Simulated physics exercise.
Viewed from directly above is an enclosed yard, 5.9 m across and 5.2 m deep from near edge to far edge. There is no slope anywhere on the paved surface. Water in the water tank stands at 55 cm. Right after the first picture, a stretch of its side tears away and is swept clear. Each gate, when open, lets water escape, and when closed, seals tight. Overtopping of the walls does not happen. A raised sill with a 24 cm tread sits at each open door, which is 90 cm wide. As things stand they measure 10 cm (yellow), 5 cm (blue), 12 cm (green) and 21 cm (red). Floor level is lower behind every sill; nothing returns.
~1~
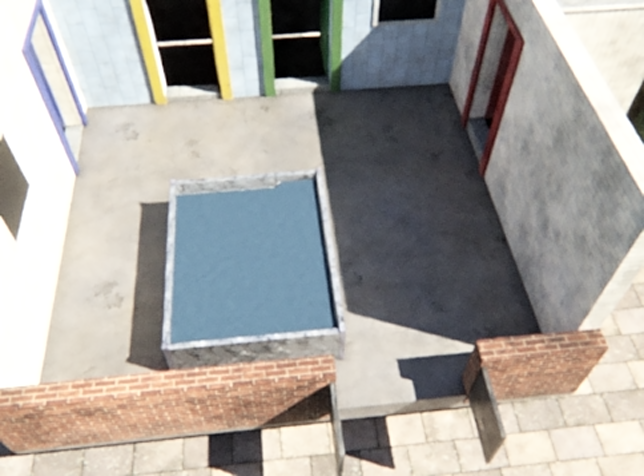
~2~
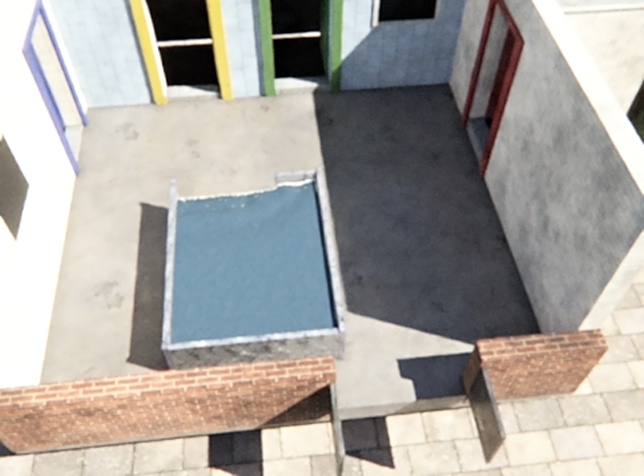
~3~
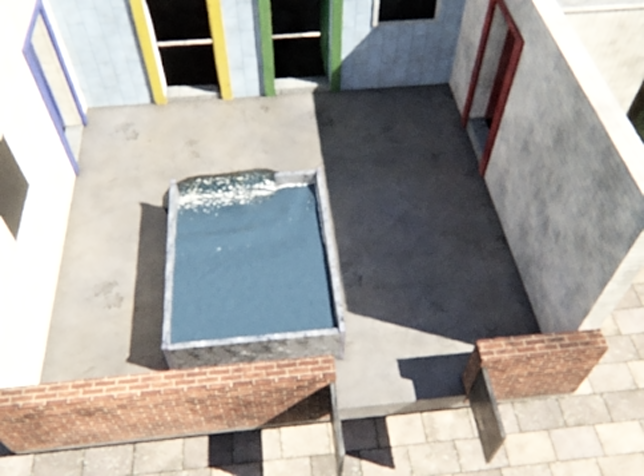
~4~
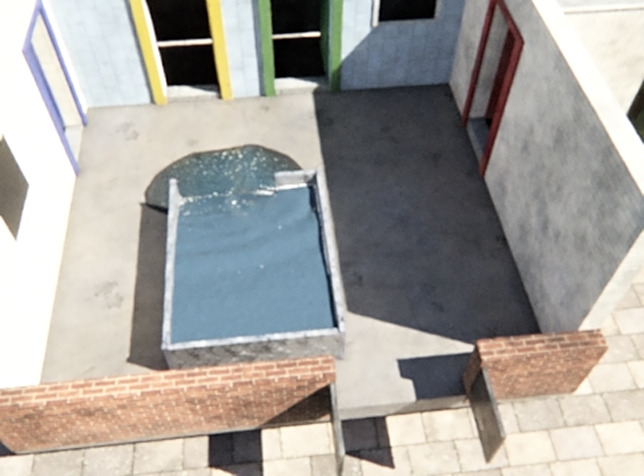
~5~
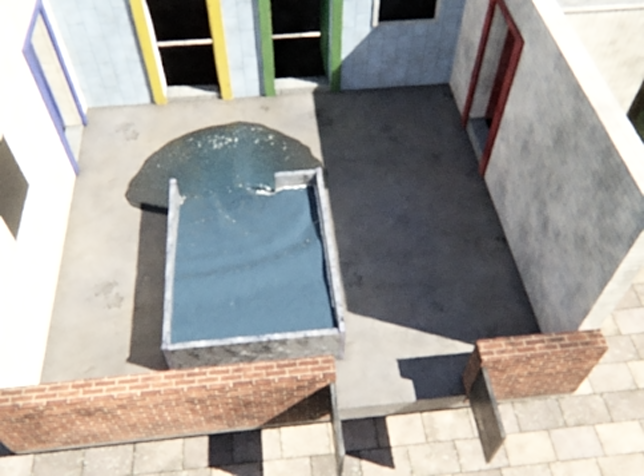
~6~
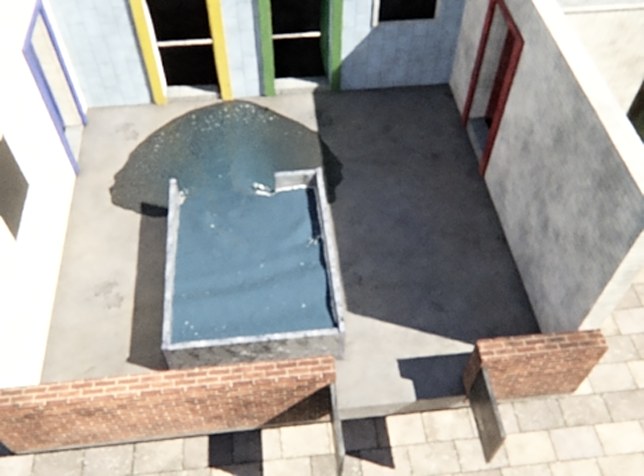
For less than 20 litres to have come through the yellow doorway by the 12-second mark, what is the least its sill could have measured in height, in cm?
25 cm or so.
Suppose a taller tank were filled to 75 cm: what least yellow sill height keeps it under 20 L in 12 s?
It would take a step of about 36 cm.
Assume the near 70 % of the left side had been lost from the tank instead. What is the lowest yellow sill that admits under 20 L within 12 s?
Then it needs around 14.0 cm.
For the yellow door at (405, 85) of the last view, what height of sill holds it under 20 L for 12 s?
It needs about 8.5 cm.
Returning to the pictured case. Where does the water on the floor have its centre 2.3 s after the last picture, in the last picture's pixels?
(235, 200), roughly.
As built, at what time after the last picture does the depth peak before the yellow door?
It peaks at about 1.4 s.
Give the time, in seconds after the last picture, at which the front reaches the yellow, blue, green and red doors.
For yellow it's 0.1 s, for blue 0.7 s, for green 0.3 s, and for red 2.4 s.
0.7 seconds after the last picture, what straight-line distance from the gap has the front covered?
I make it some 3.0 m.
Then, 0.7 s after the last picture water covers 30 % of the floor, deepest (30 cm) near (214, 206); 22 cm at the yellow door, 37 litres in over its 10 cm sill.
Then, 2.3 s after the last picture water covers 40 % of the floor, deepest (27 cm) near (87, 113); 25 cm at the yellow door, 200 litres in over its 10 cm sill.
Then, 11.3 s after the last picture water covers 95 % of the floor, deepest (8 cm) near (34, 419); 6 cm at the yellow door, 294 litres in over its 10 cm sill.
At the yellow door as built, the water peaked near 28 cm, 1.3 s after the last picture.
Run again over the same 12 s with other heights there, 67 litres in over 20 cm, 9 litres over 27 cm. The limit of 20 litres is kept from about 25 cm up.
